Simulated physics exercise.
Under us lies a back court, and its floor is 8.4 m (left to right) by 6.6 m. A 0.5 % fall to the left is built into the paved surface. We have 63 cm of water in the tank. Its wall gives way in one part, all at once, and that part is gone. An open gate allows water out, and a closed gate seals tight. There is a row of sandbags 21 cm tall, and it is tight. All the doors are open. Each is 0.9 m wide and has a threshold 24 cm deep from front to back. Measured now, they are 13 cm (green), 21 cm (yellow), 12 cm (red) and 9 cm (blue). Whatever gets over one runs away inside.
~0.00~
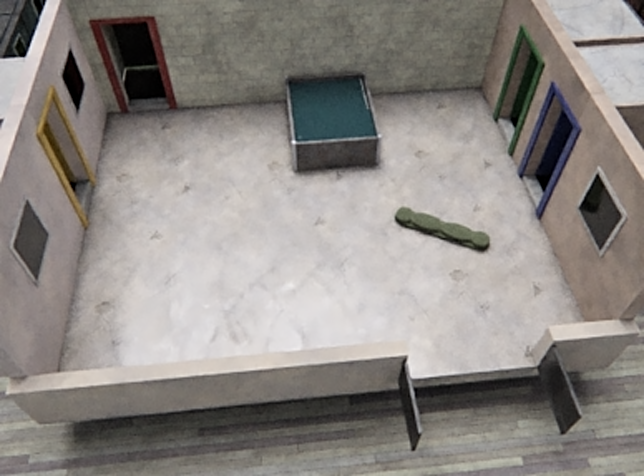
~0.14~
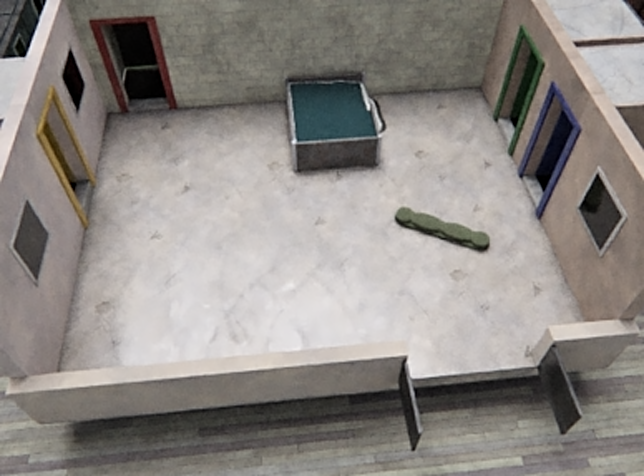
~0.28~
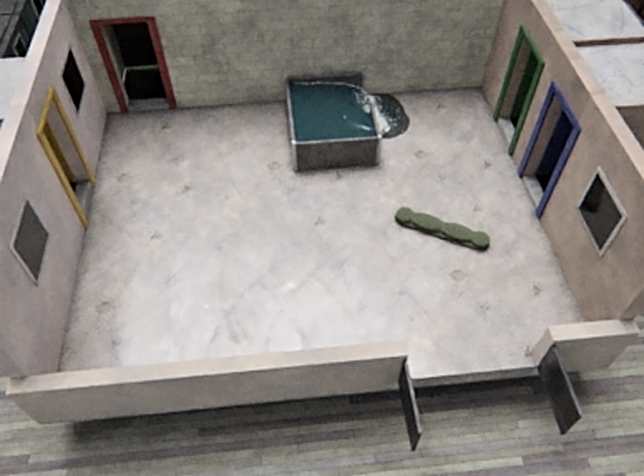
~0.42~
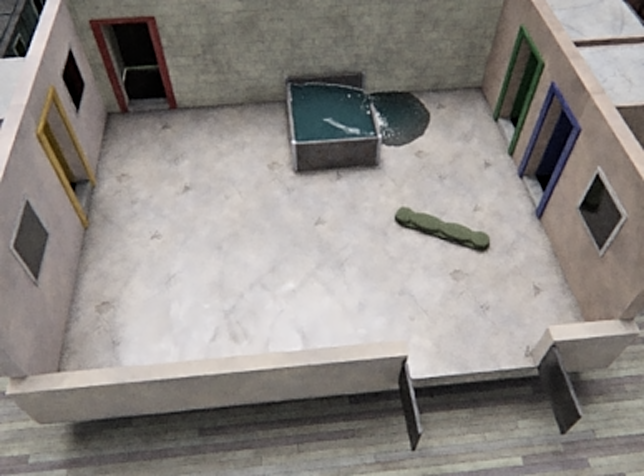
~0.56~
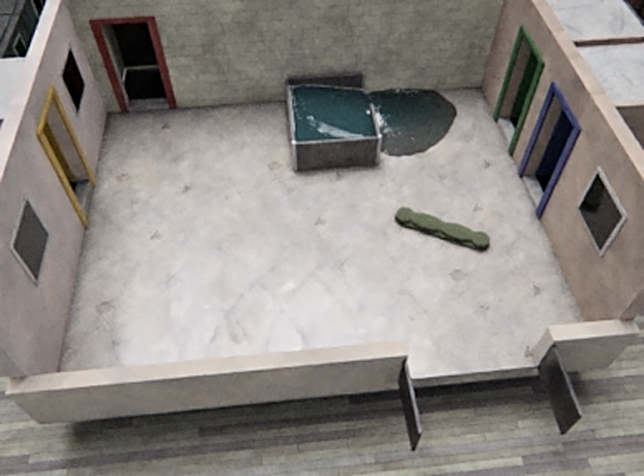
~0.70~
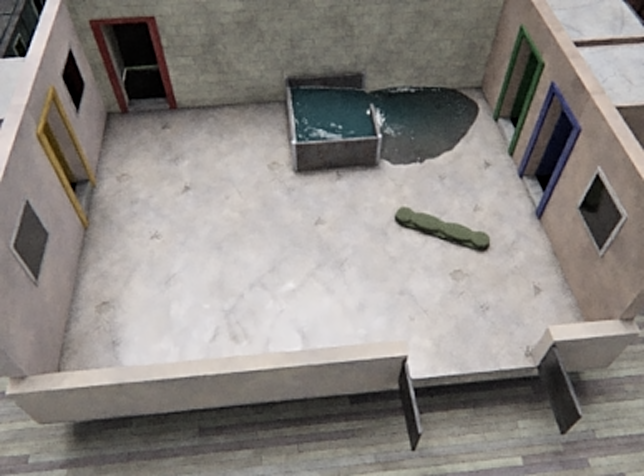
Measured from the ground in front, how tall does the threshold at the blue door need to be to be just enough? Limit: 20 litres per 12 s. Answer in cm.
It needs to be about 5 cm tall.
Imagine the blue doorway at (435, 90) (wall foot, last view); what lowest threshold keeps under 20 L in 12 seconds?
Roughly 17 cm.
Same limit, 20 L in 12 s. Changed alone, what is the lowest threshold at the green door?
For green: Close to 18 cm.
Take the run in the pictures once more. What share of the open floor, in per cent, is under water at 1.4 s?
Close to 10 per cent is wet.
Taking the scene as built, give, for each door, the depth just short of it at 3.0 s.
Centimetres: Green = 19, yellow = 0, red = 0, blue = 10.
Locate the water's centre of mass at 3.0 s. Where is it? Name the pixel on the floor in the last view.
I'd put it close to (404, 136).
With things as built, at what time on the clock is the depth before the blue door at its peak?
Peak: Close to 2.6 s.
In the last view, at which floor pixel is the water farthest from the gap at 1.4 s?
Around (509, 162).
After 1.4 s water covers 10 % of the floor, deepest (46 cm) near (478, 89); it has not reached the blue door.
After 3.0 s water covers 20 % of the floor, deepest (28 cm) near (485, 104); 10 cm at the blue door, 0 litres in over its 9 cm threshold.
After 12.0 s water covers 80 % of the floor, deepest (8 cm) near (460, 230); 5 cm at the blue door, 1 litre in over its 9 cm threshold.
At the blue door as built, the water arrived by 1.9 s and peaked near 11 cm at 2.6 s.
With a threshold of 4.5 cm, 27 litres would have come in within the 12 s; with 6 cm, 12 litres. So under 20 litres takes about 5 cm.
